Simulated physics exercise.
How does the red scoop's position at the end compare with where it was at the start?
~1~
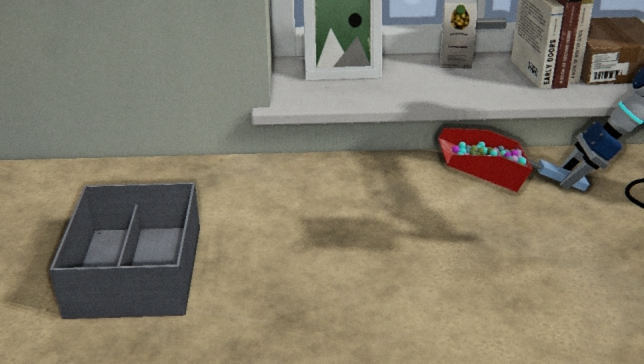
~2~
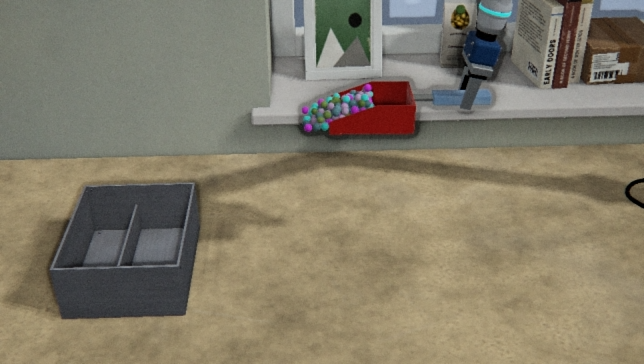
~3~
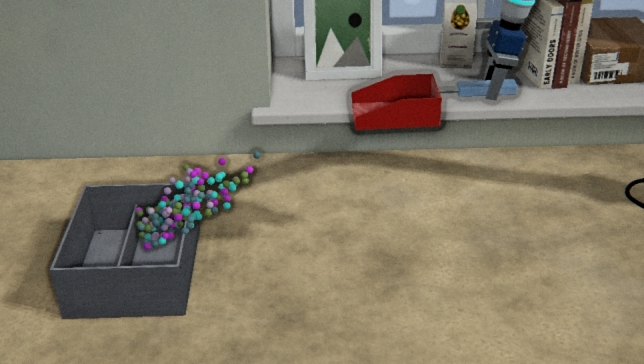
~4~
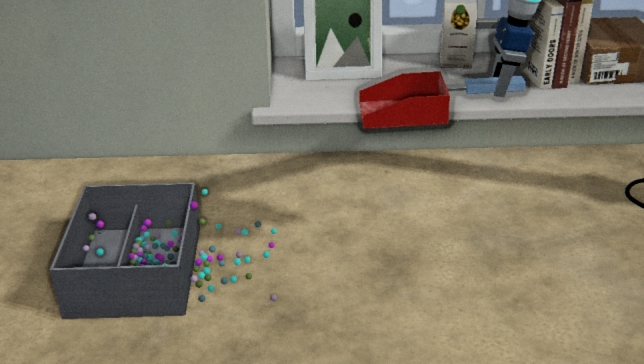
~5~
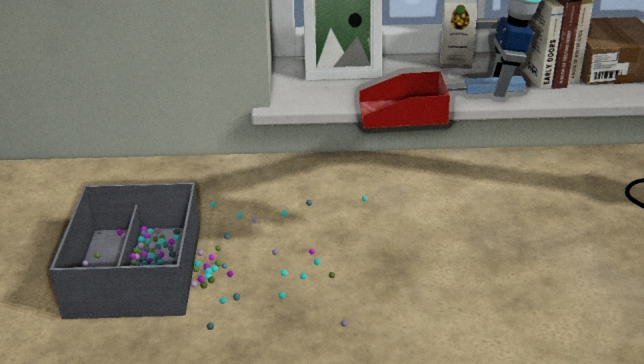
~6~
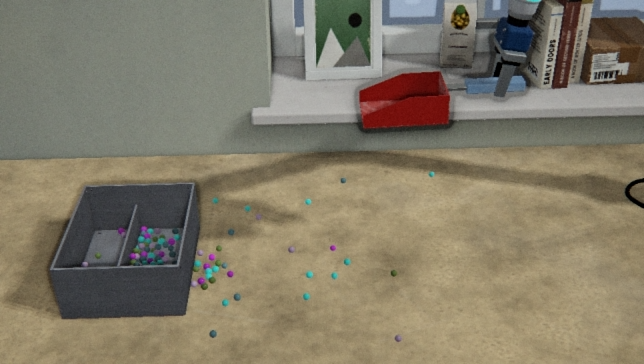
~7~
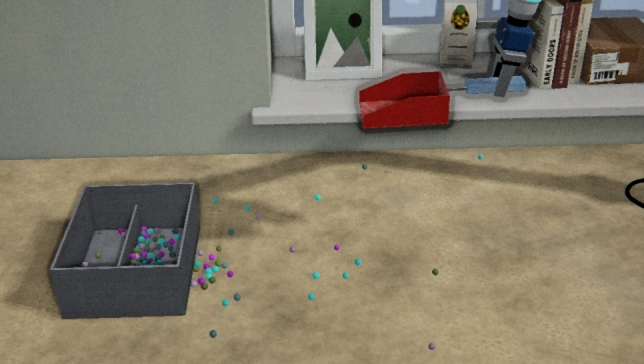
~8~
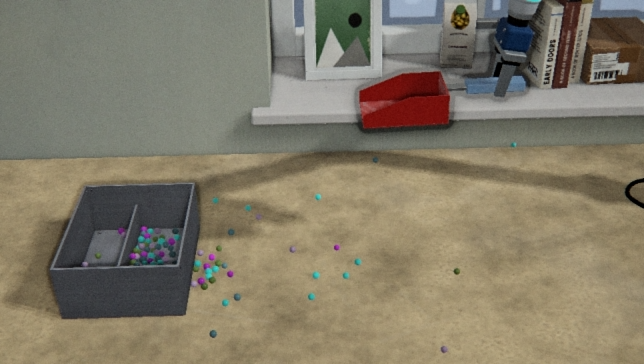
It ends up farther left and higher in the view, held by the robot arm in front of the windowsill. At the start it was lower and farther right, just below the sill.
